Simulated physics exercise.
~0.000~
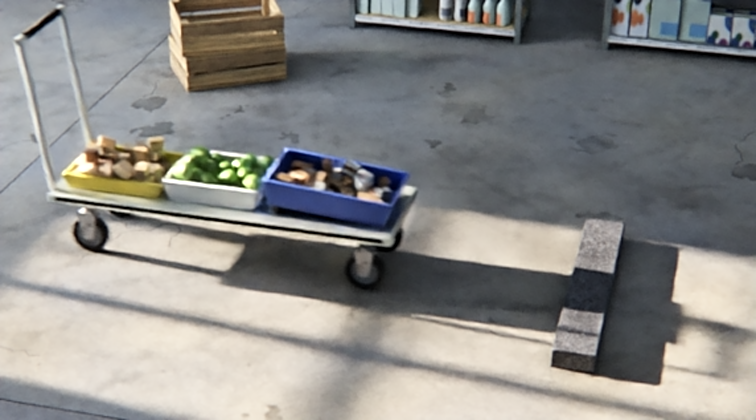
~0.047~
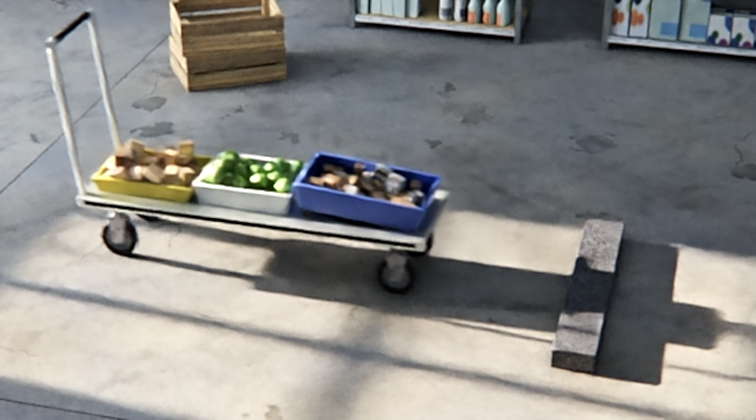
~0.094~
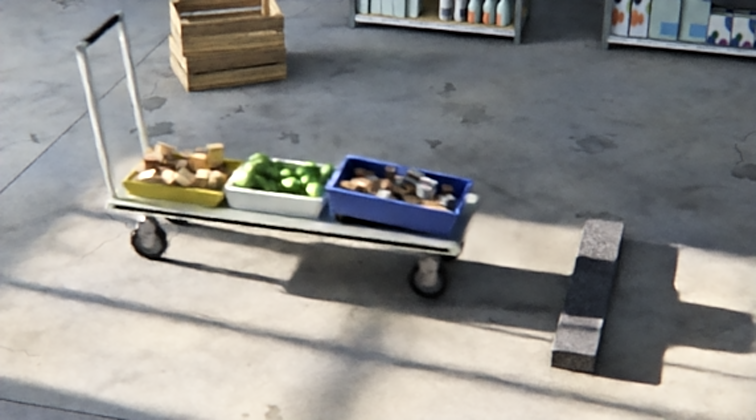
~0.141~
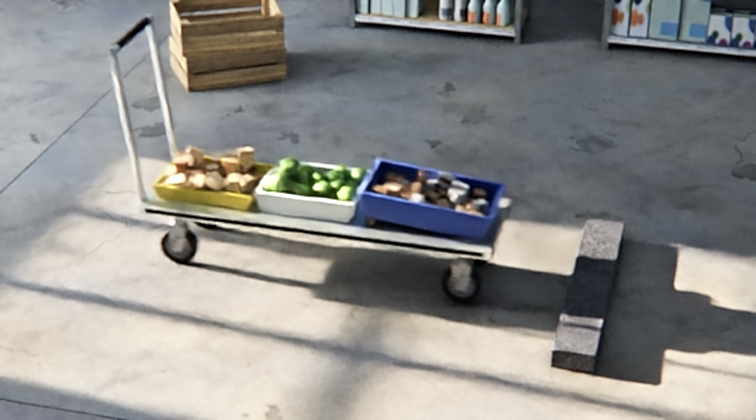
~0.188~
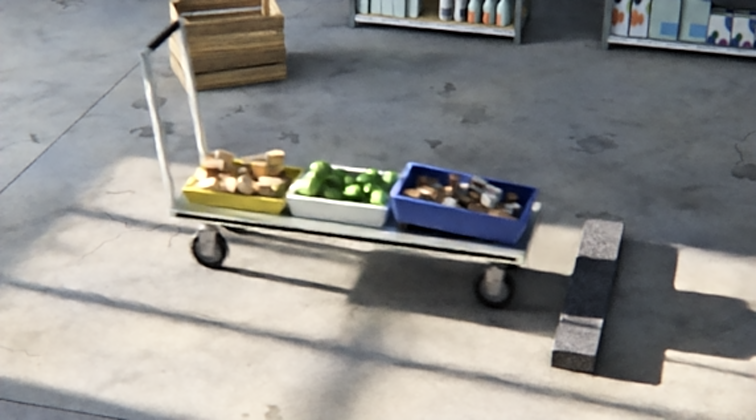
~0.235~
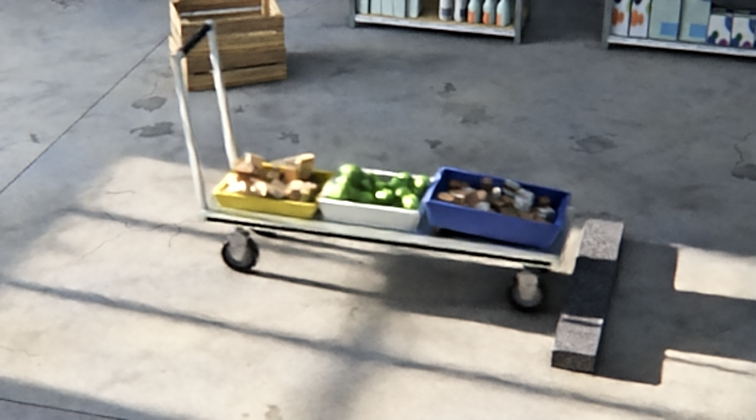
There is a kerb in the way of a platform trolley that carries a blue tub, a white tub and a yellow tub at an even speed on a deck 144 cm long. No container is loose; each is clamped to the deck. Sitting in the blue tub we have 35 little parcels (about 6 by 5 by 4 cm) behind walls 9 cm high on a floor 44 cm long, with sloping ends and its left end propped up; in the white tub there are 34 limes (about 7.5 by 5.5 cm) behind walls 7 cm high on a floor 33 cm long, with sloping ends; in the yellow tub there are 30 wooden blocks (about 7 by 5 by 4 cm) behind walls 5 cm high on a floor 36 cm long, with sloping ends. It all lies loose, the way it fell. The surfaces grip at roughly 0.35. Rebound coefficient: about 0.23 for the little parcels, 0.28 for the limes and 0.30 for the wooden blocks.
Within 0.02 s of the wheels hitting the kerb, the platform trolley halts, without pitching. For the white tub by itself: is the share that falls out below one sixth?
No. Most likely the spillage is greater than a sixth of the load.
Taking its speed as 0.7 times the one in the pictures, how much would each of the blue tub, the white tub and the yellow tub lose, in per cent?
In that case the blue tub sheds 0 per cent, the white tub 10 per cent and the yellow tub 30 per cent.
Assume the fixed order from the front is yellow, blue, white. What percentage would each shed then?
With that order the blue tub sheds 10 per cent of its load, the white tub 20 per cent, and the yellow tub 50 per cent.
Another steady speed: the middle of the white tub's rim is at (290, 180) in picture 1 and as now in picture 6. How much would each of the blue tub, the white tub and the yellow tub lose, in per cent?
Blue tub 0 %, white tub 0 %, yellow tub 20 %.
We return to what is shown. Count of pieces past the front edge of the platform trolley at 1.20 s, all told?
Approx. 4 pieces ahead of the front edge.
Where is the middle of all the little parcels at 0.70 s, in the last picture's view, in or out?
Middle: About (552, 218) px.
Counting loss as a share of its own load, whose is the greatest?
Answer: The yellow tub.
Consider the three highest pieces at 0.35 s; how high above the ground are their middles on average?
Mean height: Near 48 cm.
After 0.25 s, contact.
After 0.35 s, 0 of 35 out of the blue tub, 2 of 34 out of the white tub and 4 of 30 out of the yellow tub.
After 0.47 s, 3 of 35 out of the blue tub, 6 of 34 out of the white tub and 12 of 30 out of the yellow tub.
After 0.70 s, 4 of 35 out of the blue tub, 9 of 34 out of the white tub and 13 of 30 out of the yellow tub.
Final count (at 1.20 s), 4 of 35 out of the blue tub, 10 of 34 out of the white tub and 13 of 30 out of the yellow tub. Asked share, 10 of 34, 29 per cent.
